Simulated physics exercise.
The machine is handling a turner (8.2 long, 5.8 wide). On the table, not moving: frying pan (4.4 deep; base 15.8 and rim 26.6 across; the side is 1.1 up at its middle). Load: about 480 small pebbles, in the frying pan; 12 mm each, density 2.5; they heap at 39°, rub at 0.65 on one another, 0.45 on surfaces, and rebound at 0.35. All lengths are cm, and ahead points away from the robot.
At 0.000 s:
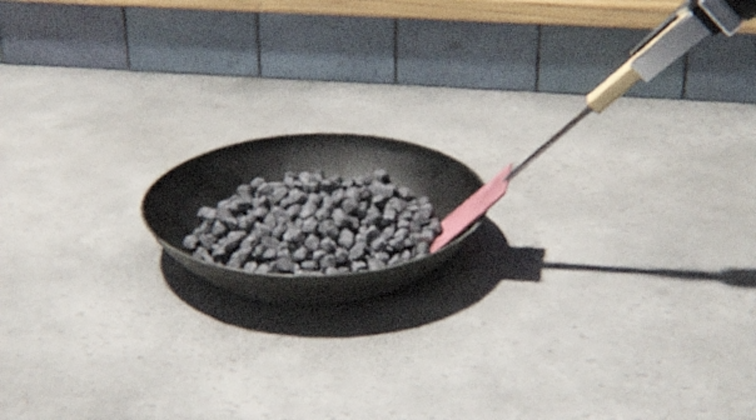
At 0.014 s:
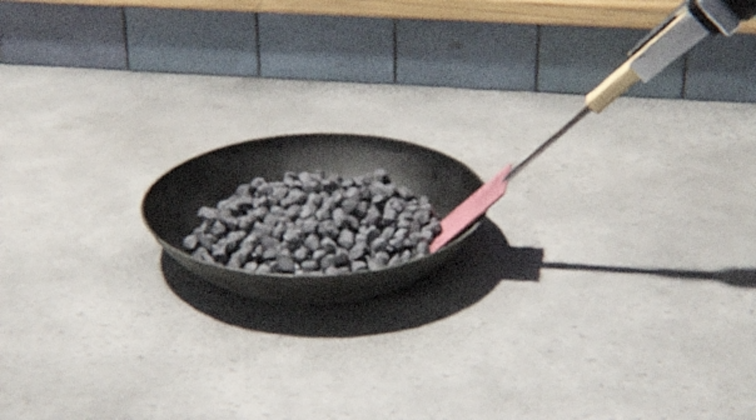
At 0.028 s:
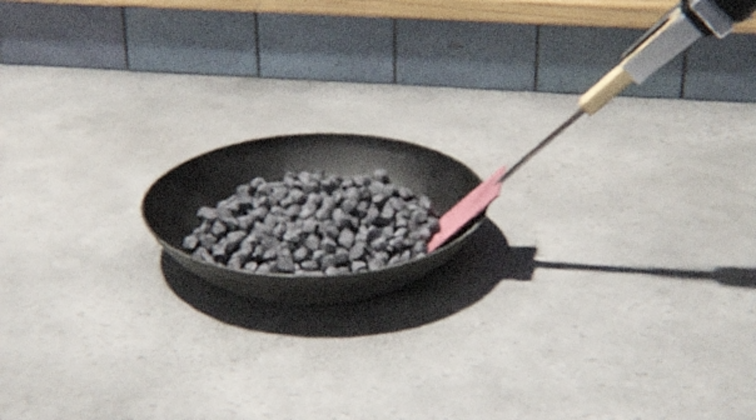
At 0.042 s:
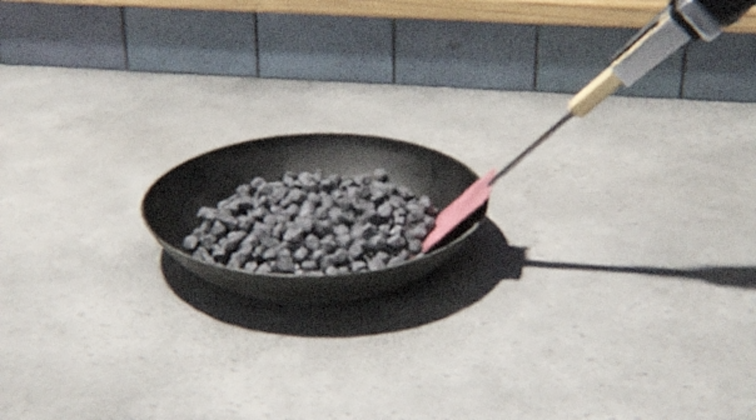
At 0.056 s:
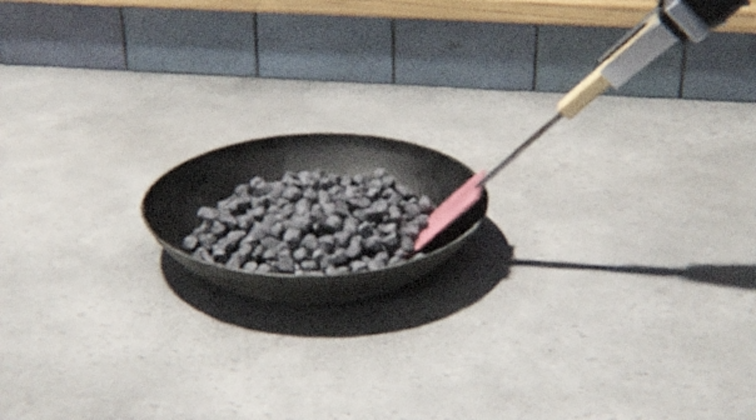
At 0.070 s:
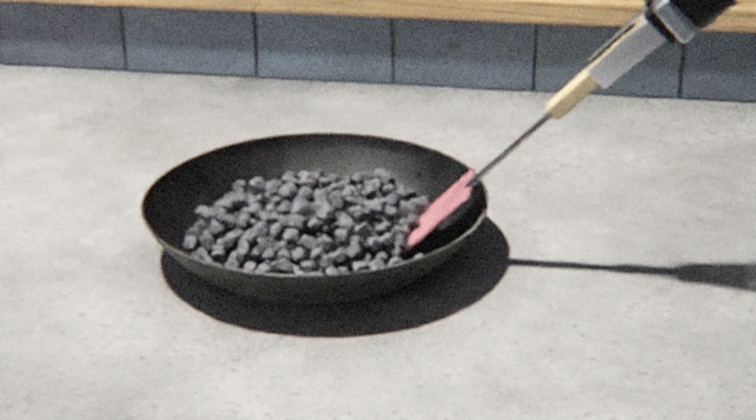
A pink turner held by a machine slides left against gray pebbles in a black pan.
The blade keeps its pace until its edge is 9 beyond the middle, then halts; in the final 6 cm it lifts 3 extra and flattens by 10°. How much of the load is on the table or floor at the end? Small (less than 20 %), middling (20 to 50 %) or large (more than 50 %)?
Share on the table or floor: Small (less than 20 %).
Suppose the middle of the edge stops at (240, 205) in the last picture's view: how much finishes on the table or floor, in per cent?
About 0 per cent.
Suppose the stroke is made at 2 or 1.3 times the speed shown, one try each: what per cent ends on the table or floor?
Some 25 and 20 per cent.
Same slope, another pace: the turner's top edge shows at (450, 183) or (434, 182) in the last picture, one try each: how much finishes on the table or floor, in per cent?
About 20 and 25 per cent.
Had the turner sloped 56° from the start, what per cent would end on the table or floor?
In that case some 10 per cent.
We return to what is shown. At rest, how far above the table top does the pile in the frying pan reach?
Some 6.5 cm.
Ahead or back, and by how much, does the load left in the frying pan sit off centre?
Some 4.0 cm ahead.
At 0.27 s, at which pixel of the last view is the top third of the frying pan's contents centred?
At about (222, 195).
After 0.17 s, sloping 46°, highest piece 7 above the table; 484 in the frying pan.
After 0.27 s, sloping 43°, highest piece 6 above the table; 483 in the frying pan, 1 on the blade or in flight.
After 0.52 s, sloping 36°, highest piece 7 above the table; 432 in the frying pan, 48 on the table or floor, 4 on the blade or in flight.
After 1.57 s, sloping 36°, highest piece 6 above the table; 431 in the frying pan, 53 on the table or floor.
In the end, 431 in the frying pan, 53 on the table or floor. That is 11 % on the table or floor.
